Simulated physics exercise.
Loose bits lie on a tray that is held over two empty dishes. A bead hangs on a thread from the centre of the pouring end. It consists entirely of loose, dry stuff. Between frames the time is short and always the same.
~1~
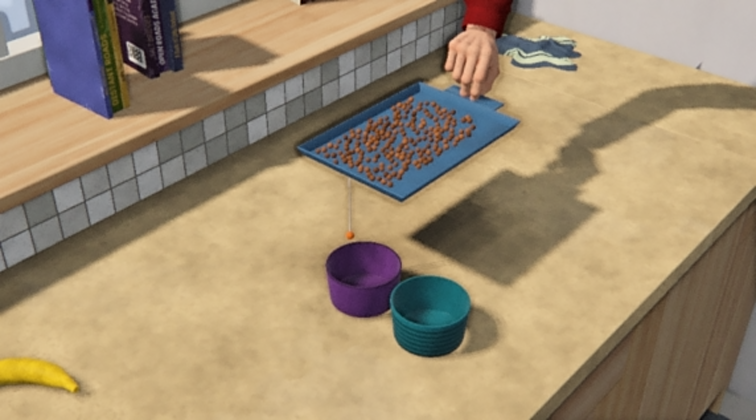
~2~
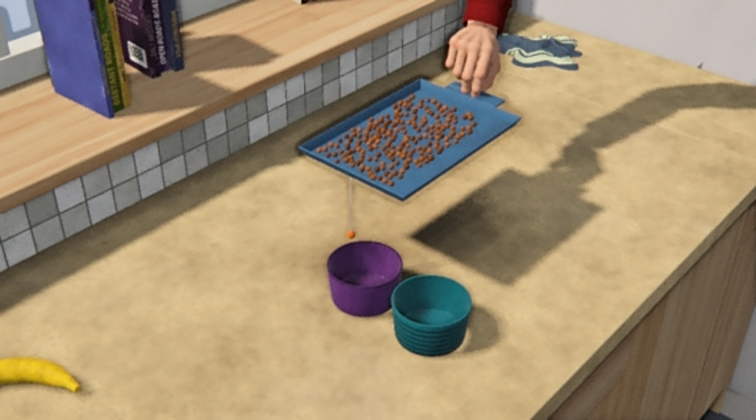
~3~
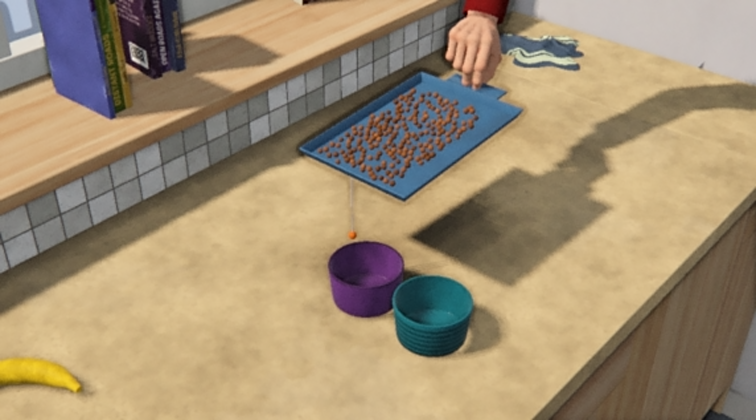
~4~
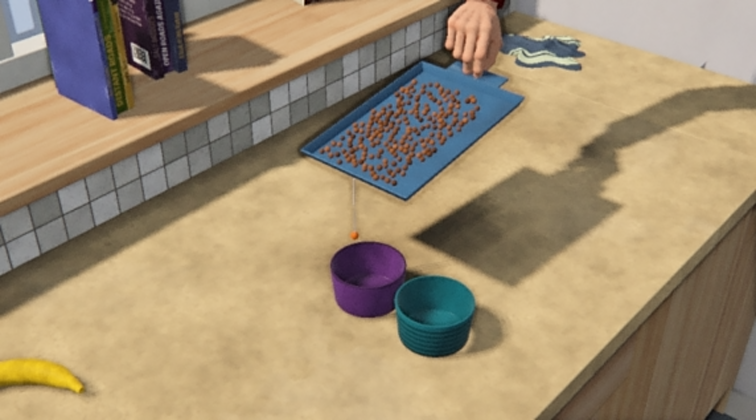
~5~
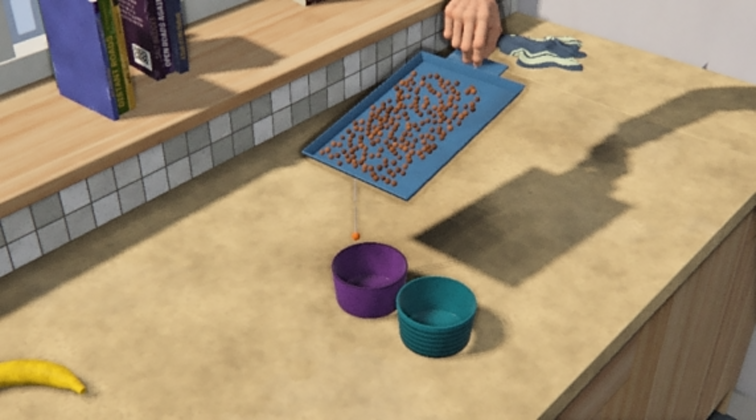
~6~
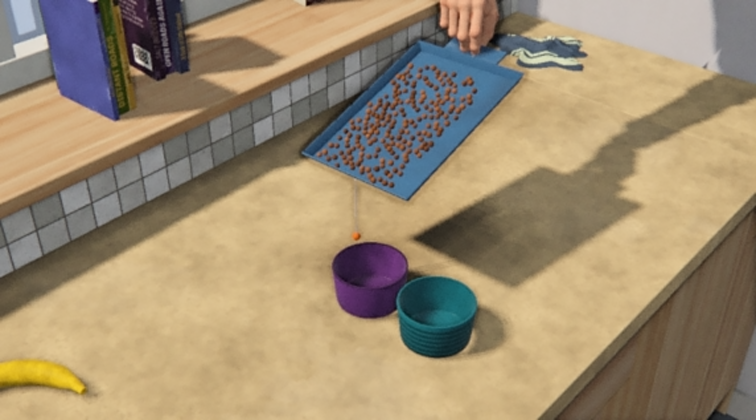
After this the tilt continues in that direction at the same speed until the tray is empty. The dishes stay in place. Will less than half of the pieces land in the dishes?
The catch is going to fall below what is lost.
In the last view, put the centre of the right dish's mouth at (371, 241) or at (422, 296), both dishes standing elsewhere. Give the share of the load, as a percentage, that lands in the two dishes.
Near 10 % and 40 %.
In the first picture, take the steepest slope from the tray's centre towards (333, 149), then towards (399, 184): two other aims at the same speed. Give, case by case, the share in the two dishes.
First heading 0 %, second heading 70 %.
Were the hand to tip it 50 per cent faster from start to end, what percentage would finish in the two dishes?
That works out at roughly 20 per cent.
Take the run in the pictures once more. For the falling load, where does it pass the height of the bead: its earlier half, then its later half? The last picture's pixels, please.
Initially about (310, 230); subsequently about (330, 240).
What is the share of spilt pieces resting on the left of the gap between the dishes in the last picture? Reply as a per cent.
Share on the left: Near 100 %.
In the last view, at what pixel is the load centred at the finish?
Somewhere close to (307, 283) in the last picture.
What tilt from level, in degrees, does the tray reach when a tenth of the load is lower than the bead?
Near 60 degrees.
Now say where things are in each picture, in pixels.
Corners of the pouring end at (305, 147) and (402, 193), level; middle of the load at (394, 138), cereal balls; left dish at (339, 295); right dish at (405, 334); bead on its thread at (350, 235), in the first frame.
Corners of the pouring end at (305, 147) and (403, 193), level; middle of the load at (395, 136), in the second frame.
Corners of the pouring end at (306, 148) and (404, 193), tipped barely, level across its low end; middle of the load at (396, 133), in the third frame.
Corners of the pouring end at (308, 149) and (405, 193), tipped a little, level across its low end; middle of the load at (397, 128), in the fourth frame.
Corners of the pouring end at (309, 150) and (406, 194), tipped a little, level across its low end; middle of the load at (397, 125), in the fifth frame.
Corners of the pouring end at (309, 151) and (406, 194), tipped clearly, level across its low end; middle of the load at (394, 122), about a third on the move; left dish at (345, 296); right dish at (412, 335), in the sixth frame.
Soon after the last picture, tray tipped steeply; about half on the tray; a small part in the left dish; about a quarter outside both; a small part in the air.
A little later, tray tipped past a quarter turn; about a quarter in the left dish; most outside both; a stray few in the air.
Later still, tray tipped past a quarter turn; about a quarter in the left dish; most outside both.
At rest, tray tipped past a quarter turn; none in the right dish; about a quarter in the left dish; most outside both.
